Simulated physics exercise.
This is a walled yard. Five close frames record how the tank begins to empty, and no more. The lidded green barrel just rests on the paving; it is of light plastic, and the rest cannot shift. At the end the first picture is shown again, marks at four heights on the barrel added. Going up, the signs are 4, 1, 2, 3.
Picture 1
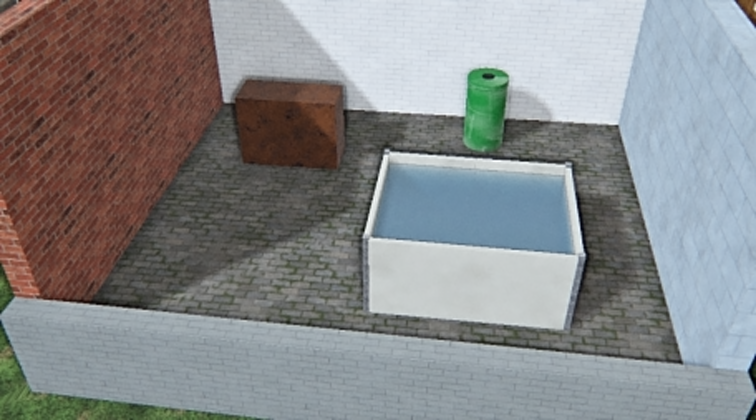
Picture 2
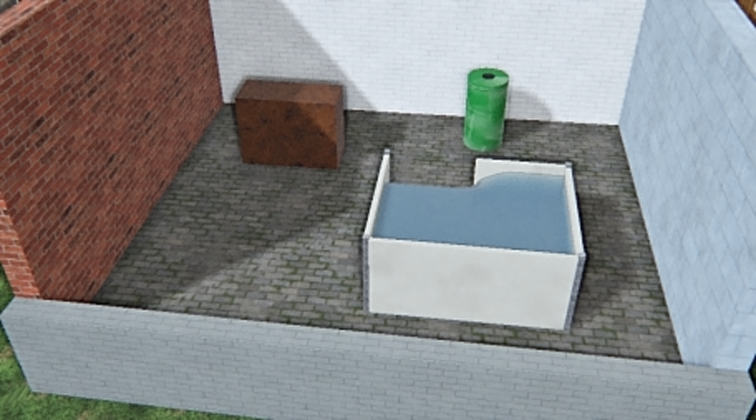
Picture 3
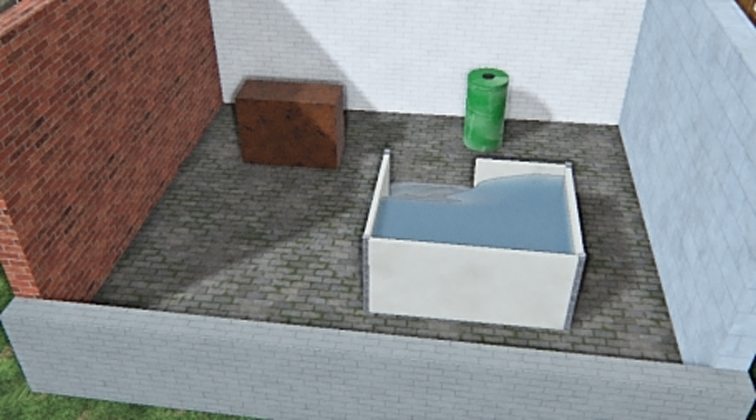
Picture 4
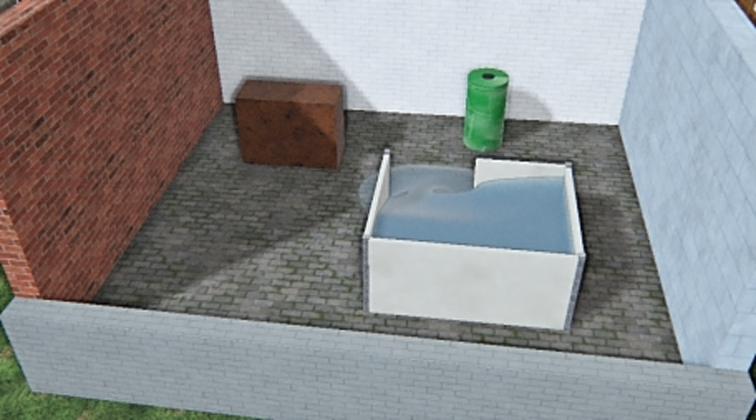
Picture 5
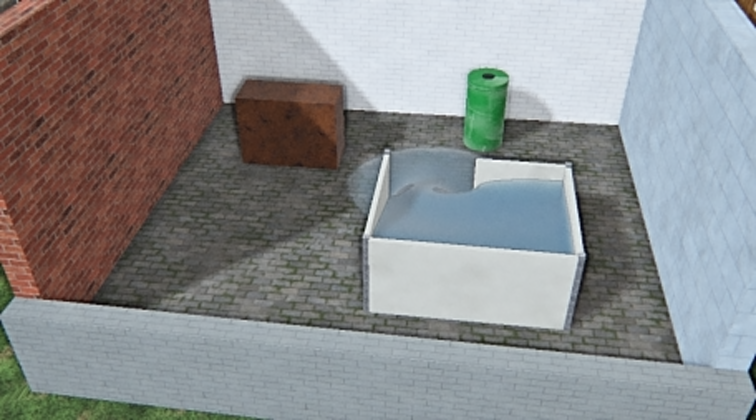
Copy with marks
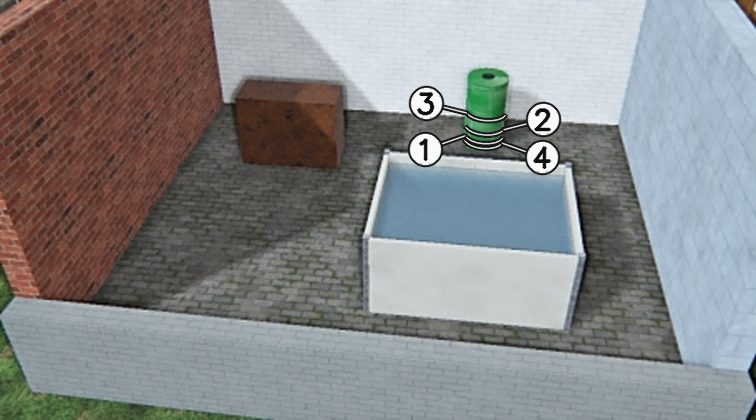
In a walled yard, a white tank's back wall opens and water spreads behind it.
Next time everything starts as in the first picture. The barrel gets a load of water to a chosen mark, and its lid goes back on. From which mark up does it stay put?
Choose 3.
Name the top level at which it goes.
The answer is 2.
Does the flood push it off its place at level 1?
Yes, it does.
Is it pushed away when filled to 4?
Yes, that goes wrong.
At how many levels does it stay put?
One of them.
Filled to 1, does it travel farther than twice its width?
Yes.
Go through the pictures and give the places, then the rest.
In the first picture, lid of the green barrel at (489, 77); tank full, its middle at (474, 207).
In the second picture, water covers 2 % of the ground, mostly out of sight from here.
In the third picture, water covers 4 % of the ground, mostly out of sight from here.
In the fourth picture, 7 % of the ground under water, its edge towards the barrel at (383, 173).
In the fifth picture, lid of the green barrel at (489, 77); 10 % of the ground under water, its edge towards the barrel at (435, 149).
In white, 1 at (483, 143); 2 at (484, 135); 3 at (485, 120); 4 at (483, 148); from the bottom up 4, 1, 2, 3.
With 1, it is pushed about 4 times its own width away.
With 2, it is pushed about twice its own width away.
With 3, it does not move.
With 4, it is pushed about 8 times its own width away.
